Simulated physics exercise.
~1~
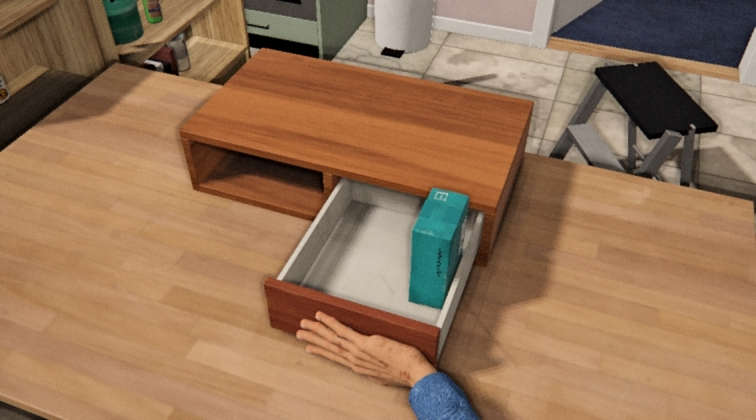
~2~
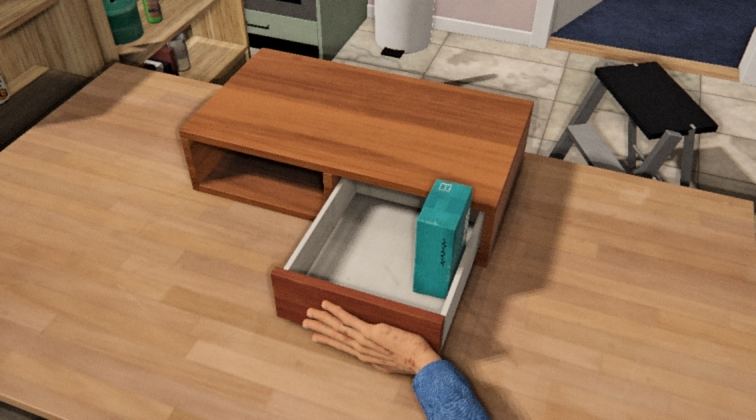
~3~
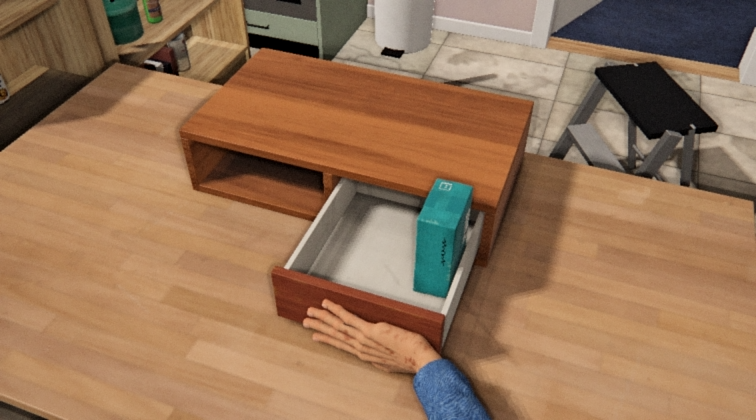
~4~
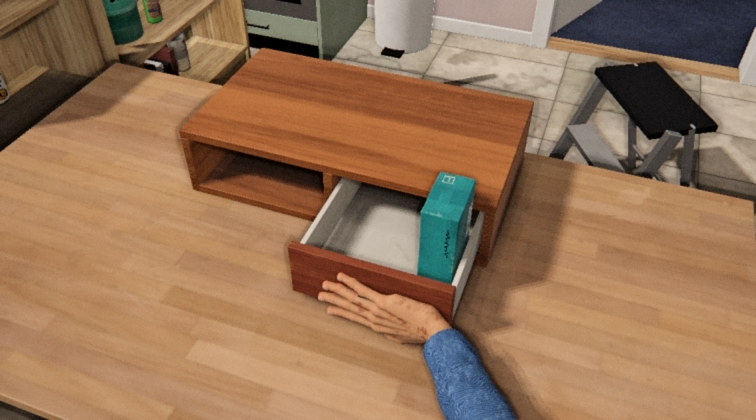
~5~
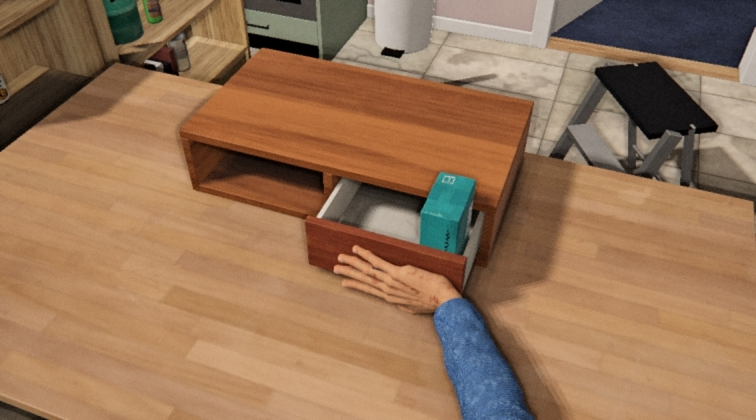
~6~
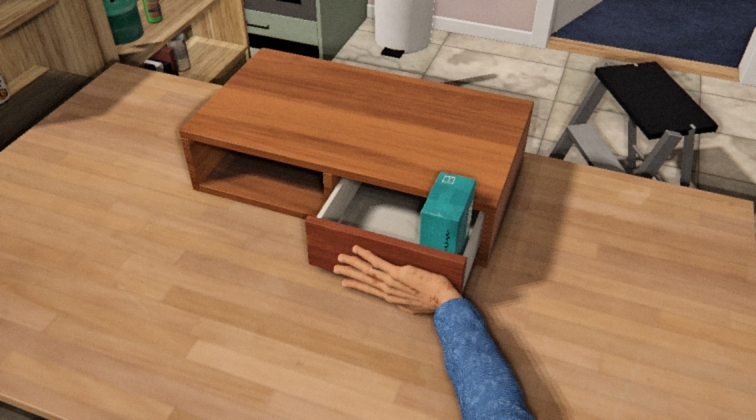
On a wooden table in a room, a hand pushed the open drawer of a brown chest inward, with a tall turquoise box standing inside, until the box met the chest's top edge and the drawer stuck, still partly open.
